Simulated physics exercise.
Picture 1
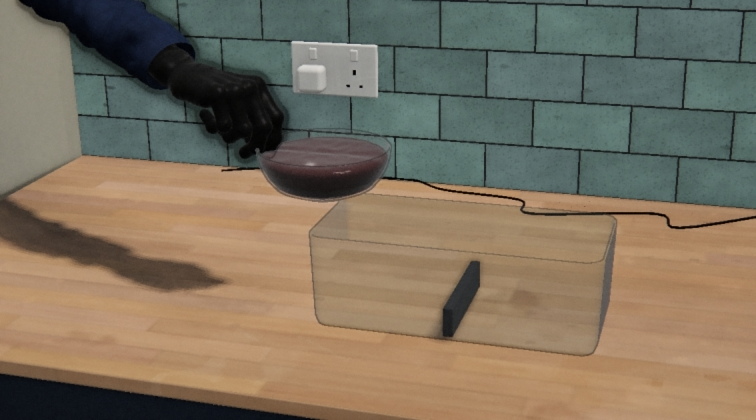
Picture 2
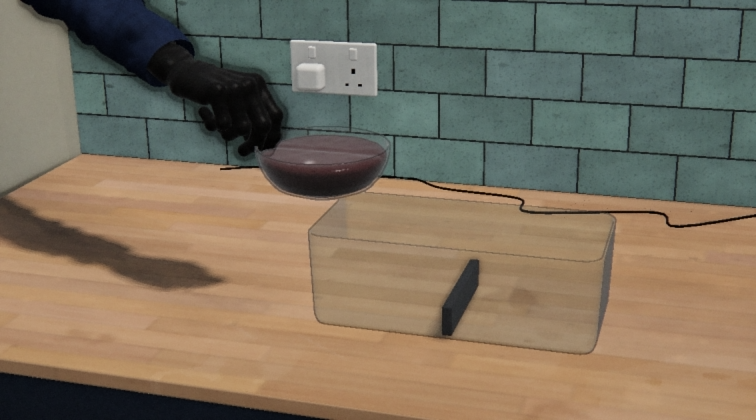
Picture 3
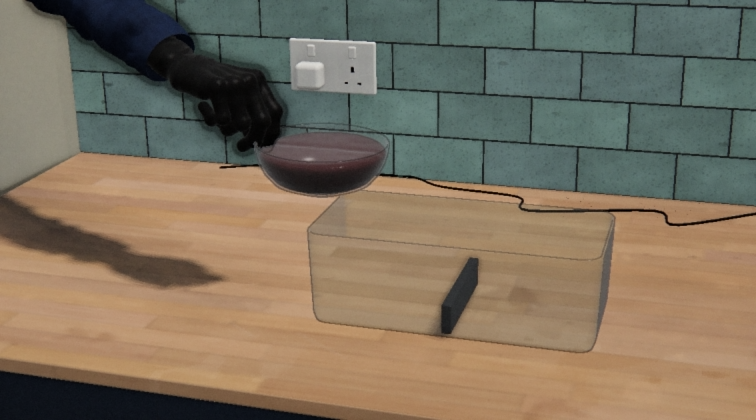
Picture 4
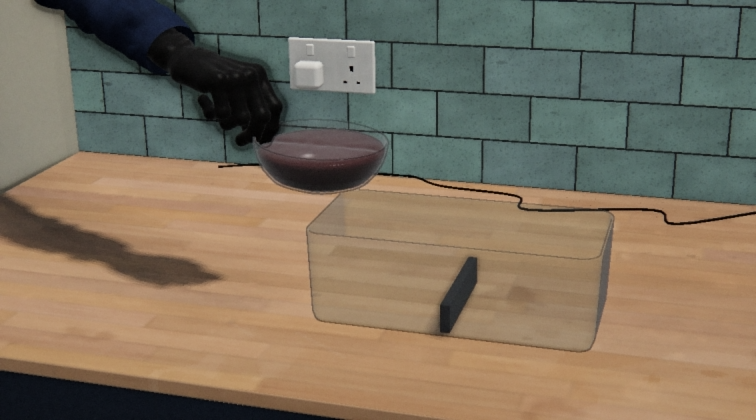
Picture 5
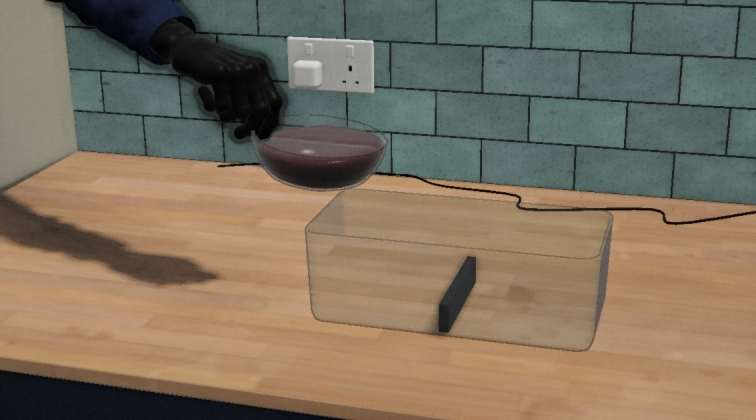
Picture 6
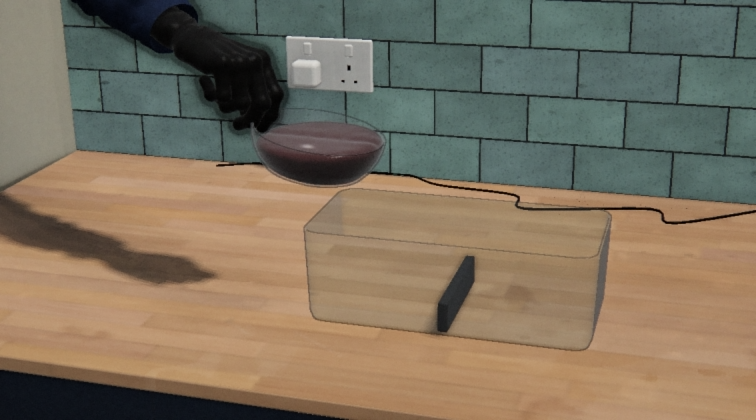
A black-gloved hand in a dark blue sleeve holds a clear glass bowl of dark purplish-red liquid at upper left, above a pale wooden counter seen from slightly above. Below it sits a long, see-through amber basin with a short dark divider, before green tiles, a white socket and a black cable. The hand slowly tilts the bowl slightly, while the view barely shifts.
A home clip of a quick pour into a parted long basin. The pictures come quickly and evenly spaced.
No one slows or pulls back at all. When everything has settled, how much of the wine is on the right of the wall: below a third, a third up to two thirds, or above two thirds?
The right side ends up with a third up to two thirds of it.
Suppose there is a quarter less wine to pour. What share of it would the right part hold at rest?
Estimate: Close to 40 per cent.
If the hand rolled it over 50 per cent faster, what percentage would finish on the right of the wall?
I'd estimate about 65 percent ends up there.
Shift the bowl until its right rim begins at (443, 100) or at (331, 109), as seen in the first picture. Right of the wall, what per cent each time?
You'd get around 95 per cent and then around 10 per cent.
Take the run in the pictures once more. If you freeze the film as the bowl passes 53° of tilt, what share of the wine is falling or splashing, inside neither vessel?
30 in a hundred.
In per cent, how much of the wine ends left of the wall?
That is roughly 50 percent of it.
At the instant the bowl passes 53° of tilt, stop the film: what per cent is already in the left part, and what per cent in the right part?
The left part holds close to 25 per cent, the right part close to 5.
A moment on, the bowl is tipped part way and 40 per cent is still to pour, 24 is left of the wall and 5 right of it.
Next, the bowl is tipped on its side and 3 per cent is still to pour, 42 is left of the wall and 48 right of it.
Then the bowl is tipped on its side and 0 per cent is still to pour, 50 is left of the wall and 49 right of it.
Later the bowl is tipped on its side and 0 per cent is still to pour, 50 is left of the wall and 49 right of it.
At rest 50 per cent lies left of the wall, 49 right of it and 1 outside.
